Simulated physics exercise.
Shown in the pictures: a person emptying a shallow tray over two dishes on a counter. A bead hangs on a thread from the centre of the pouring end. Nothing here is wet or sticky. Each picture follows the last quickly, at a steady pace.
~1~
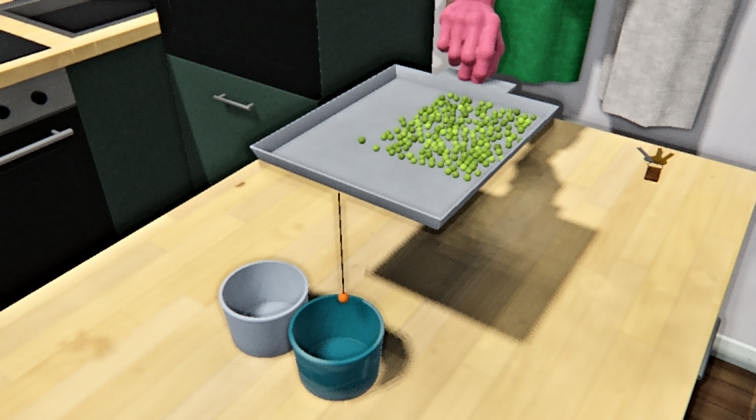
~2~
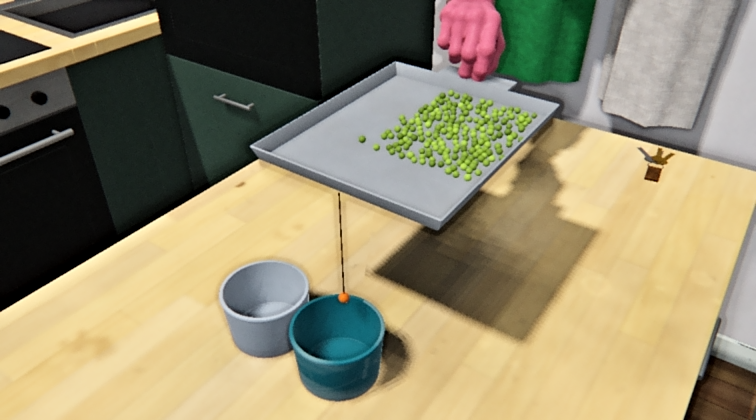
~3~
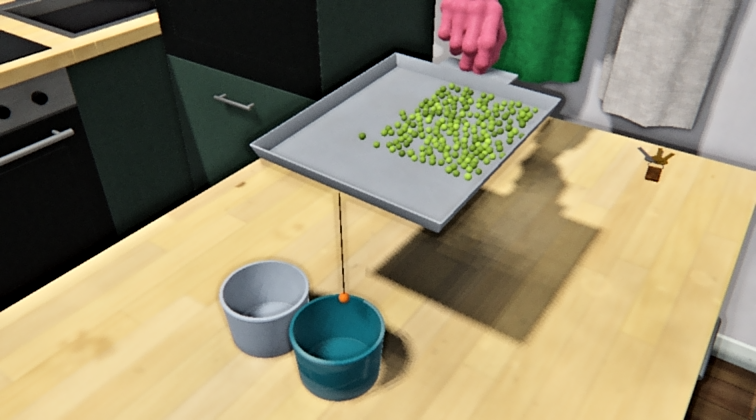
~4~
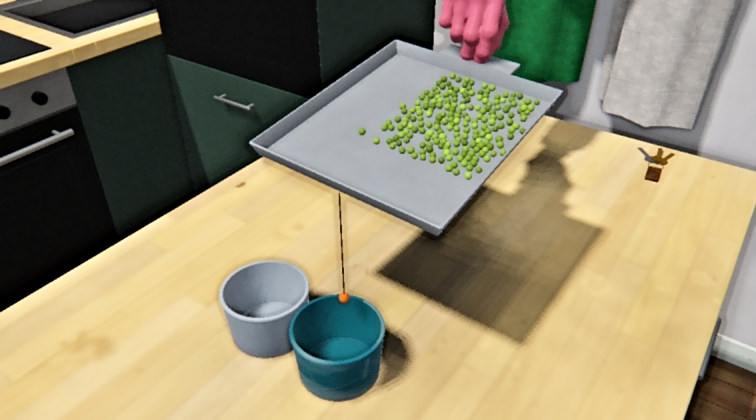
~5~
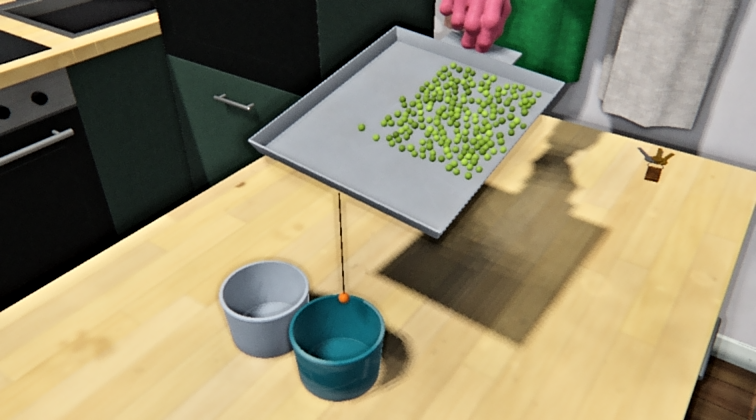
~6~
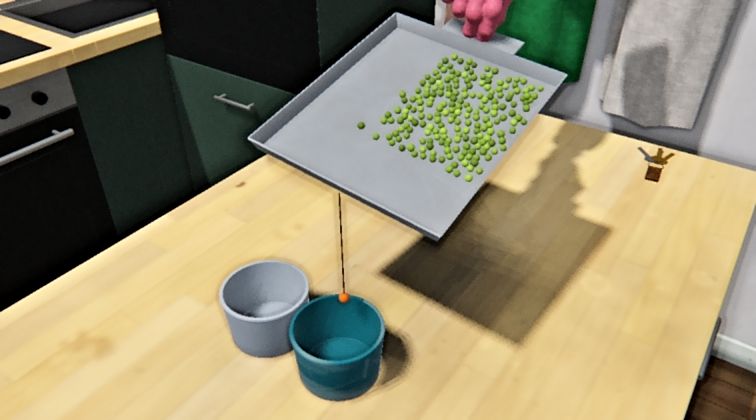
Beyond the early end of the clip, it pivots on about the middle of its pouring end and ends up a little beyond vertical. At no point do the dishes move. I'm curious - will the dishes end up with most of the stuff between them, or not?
No, less than half of it.
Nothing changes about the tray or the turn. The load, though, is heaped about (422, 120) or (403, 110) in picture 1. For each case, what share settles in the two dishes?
About 0 % and 0 %.
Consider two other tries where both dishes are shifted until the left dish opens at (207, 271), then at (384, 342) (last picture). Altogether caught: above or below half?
The dishes end up with the lesser share in the first try and the greater share in the second.
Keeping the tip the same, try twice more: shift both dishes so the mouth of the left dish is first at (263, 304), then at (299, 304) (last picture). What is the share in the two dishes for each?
Trial 1 about 0 %, trial 2 about 30 %.
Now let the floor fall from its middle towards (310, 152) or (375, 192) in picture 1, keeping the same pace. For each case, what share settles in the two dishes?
70 %, give or take, and then 10 %.
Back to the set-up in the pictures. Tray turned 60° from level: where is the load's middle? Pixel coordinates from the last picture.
Mark it at roughly (429, 234) in the final frame.
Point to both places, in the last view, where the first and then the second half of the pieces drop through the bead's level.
First roughly (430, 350), then roughly (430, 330).
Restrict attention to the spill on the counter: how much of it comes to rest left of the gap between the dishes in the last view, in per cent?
It works out to some 0 per cent.
Soon, tray tipped steeply; about two thirds on the tray; about a quarter outside both; a small part in the air.
A while on, tray tipped past a quarter turn; nearly all outside both; a stray few in the air.
Towards the end, tray tipped past a quarter turn; all outside both.
Finally, tray tipped past a quarter turn; none in the right dish; none in the left dish; all outside both.
